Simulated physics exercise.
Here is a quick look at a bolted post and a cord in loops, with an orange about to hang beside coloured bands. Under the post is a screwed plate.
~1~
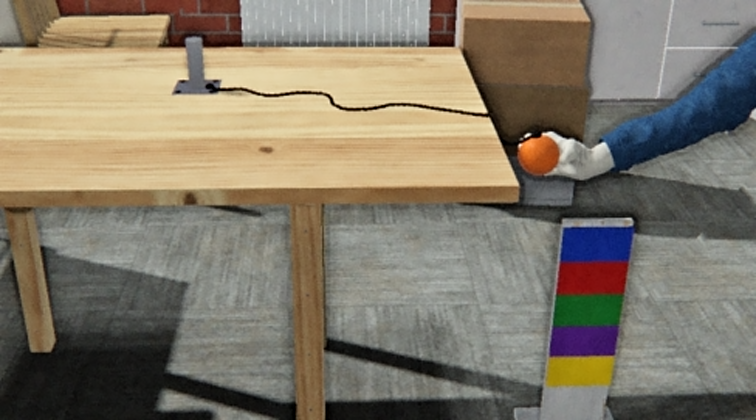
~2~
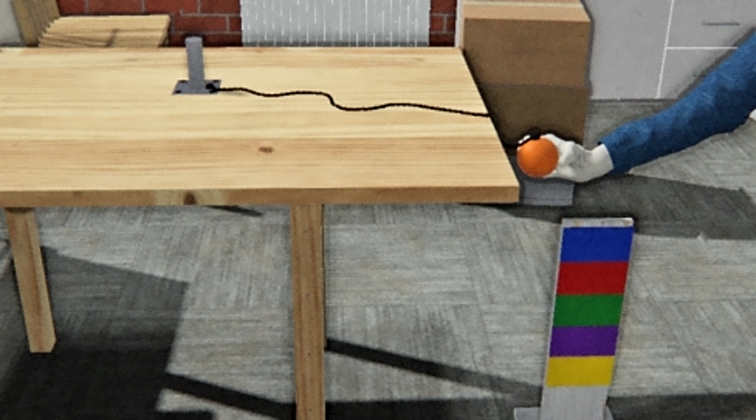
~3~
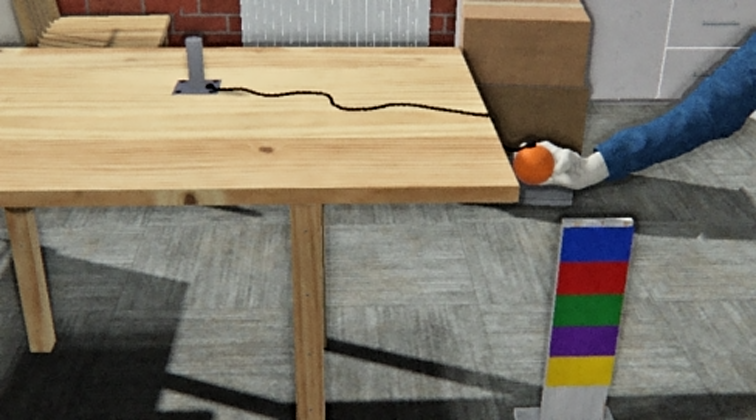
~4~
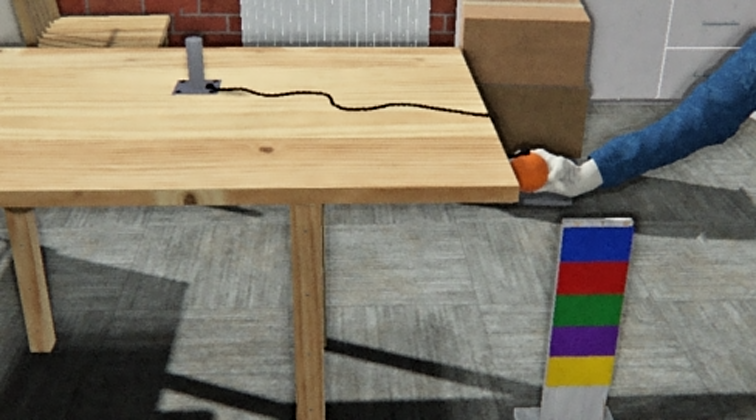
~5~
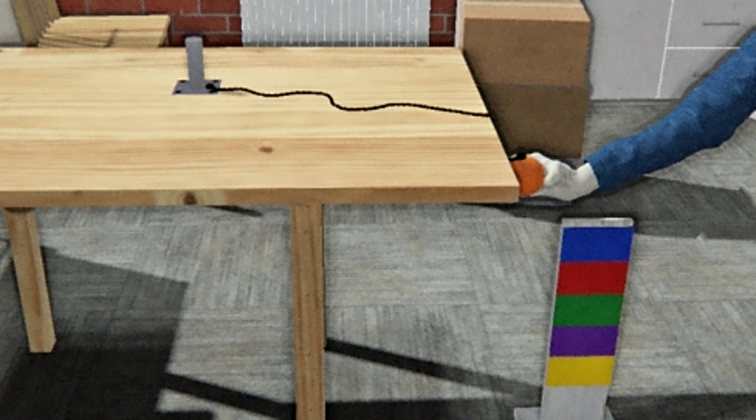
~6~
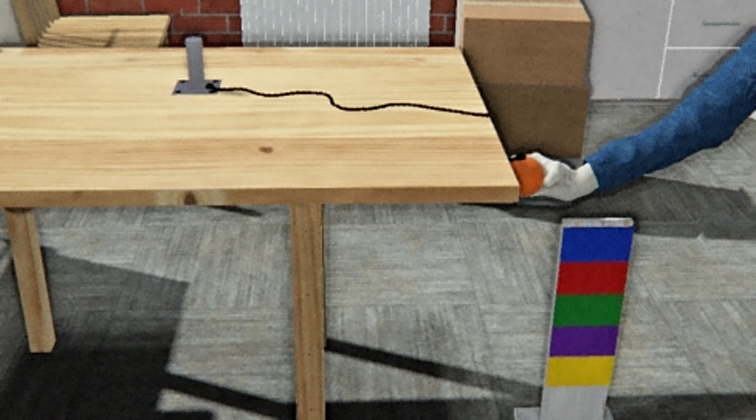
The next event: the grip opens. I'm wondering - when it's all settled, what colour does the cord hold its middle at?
It's at blue.
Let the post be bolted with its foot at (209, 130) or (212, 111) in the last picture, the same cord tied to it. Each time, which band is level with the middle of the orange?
Try one - red; try two - red.
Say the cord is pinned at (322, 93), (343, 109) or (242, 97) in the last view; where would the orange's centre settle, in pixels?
Going through the tries, I'd expect close to (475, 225), (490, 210) and lastly (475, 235).
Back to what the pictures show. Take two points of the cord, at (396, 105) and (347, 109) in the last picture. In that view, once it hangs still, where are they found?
The first settles around (445, 104), the second around (393, 100).
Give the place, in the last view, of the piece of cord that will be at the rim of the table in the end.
You'll find it somewhere around (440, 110).
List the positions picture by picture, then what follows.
In the first picture, orange (539, 155); blue (597, 246); red (593, 279); green (589, 311); purple (584, 342); yellow (580, 372).
In the second picture, orange (538, 157); cord through (232, 89) (293, 94) (338, 106) (409, 105) (478, 115).
In the third picture, orange (534, 165).
In the fourth picture, orange (528, 172); cord through (232, 89) (293, 94) (338, 106) (409, 105) (478, 115).
In the fifth picture, orange (524, 177).
In the sixth picture, orange (524, 177); cord through (232, 89) (293, 94) (338, 106) (409, 105) (478, 115).
Early on, orange near (468, 239); level with blue.
Midway, orange near (495, 235); level with blue.
Finally, orange near (476, 239); level with blue. Its middle rests at the blue band.
